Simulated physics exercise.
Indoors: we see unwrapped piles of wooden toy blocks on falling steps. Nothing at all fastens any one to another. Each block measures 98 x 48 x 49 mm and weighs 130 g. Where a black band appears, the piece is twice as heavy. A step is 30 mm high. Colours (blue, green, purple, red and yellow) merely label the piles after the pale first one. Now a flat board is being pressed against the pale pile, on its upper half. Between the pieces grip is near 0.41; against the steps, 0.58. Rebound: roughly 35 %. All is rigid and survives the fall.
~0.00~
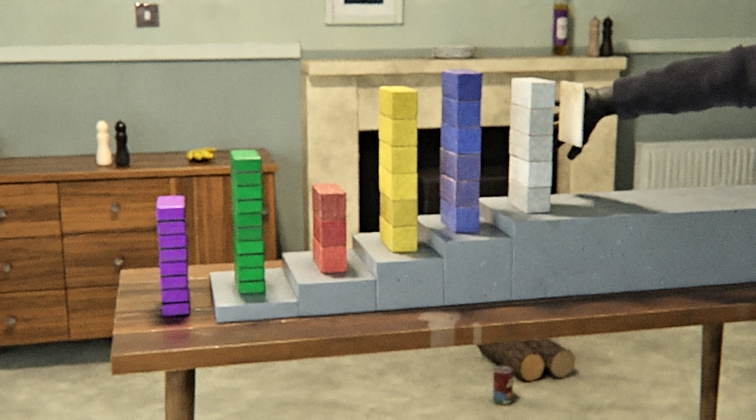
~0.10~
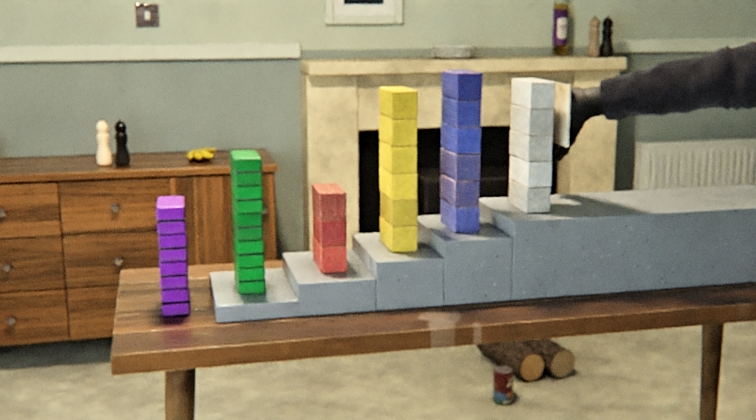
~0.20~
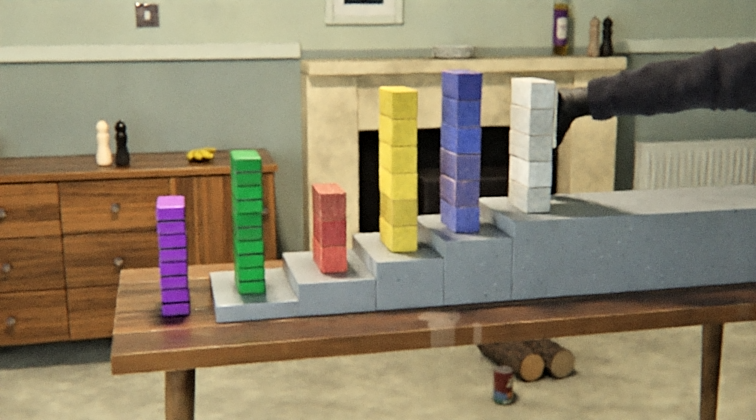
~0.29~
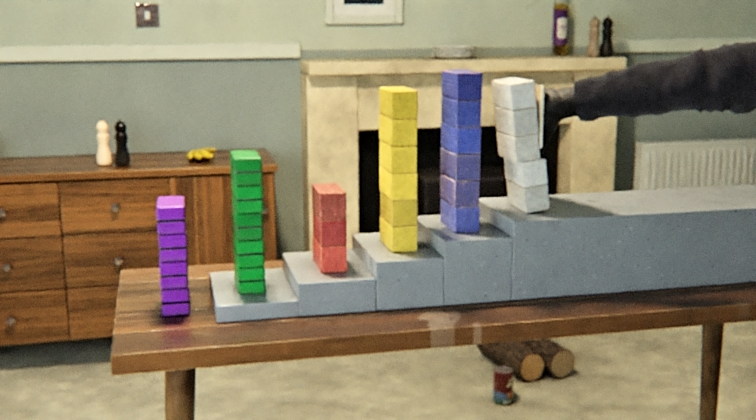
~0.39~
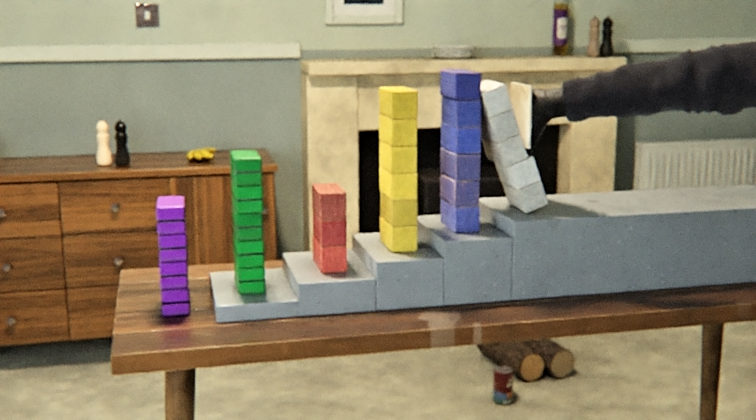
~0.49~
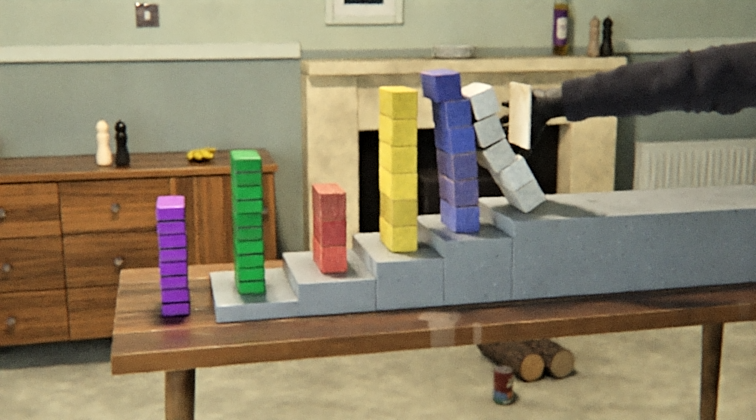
Six stacks of coloured blocks stand on grey steps and a wooden table, seen from the front by a still camera in a green-walled room with a fireplace and wooden drawers. Purple, green, red, yellow, blue and white run left to right. From the right, a dark-sleeved arm pushes a pale board against the white stack, which bends and leans left into the blue one, whose upper blocks shift left.
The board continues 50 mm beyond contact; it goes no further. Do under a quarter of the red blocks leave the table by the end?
Off the table: Short of the one-quarter line.
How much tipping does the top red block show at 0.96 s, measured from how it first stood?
Roughly 10°.
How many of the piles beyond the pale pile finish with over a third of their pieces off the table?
The answer is 1.
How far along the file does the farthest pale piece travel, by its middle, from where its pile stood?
Around 22 centimetres.
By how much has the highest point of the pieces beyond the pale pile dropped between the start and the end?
Around 22 centimetres.
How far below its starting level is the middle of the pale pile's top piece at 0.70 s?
Some 6 centimetres.
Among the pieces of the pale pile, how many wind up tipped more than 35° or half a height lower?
5 pale pieces.
By 0.70 s, 5 of the pale pile down; none of the 3 red blocks off the table (0 of 24 in all colours); top red block unmoved; top blue block tilted 12°.
By 0.96 s, 5 of the pale pile down; none of the 3 red blocks off the table (0 of 24 in all colours); top red block tilted 11°; top yellow block tilted 63°, 10 cm lower.
By 1.30 s, 5 of the pale pile down; none of the 3 red blocks off the table (0 of 24 in all colours); top red block tilted 33°, 7 cm lower; top yellow block on its side.
By 1.90 s, 5 of the pale pile down; none of the 3 red blocks off the table (4 of 24 in all colours); top red block tilted 48°, 9 cm lower; top purple block upside down.
When it is over (2.2 s), 5 of the pale pile down; none of the 3 red blocks off the table (4 of 24 in all colours); top red block tilted 48°, 9 cm lower; top yellow block upside down. That is 0 per cent. In pixels of the last frame, middles, top red block near (254, 252).
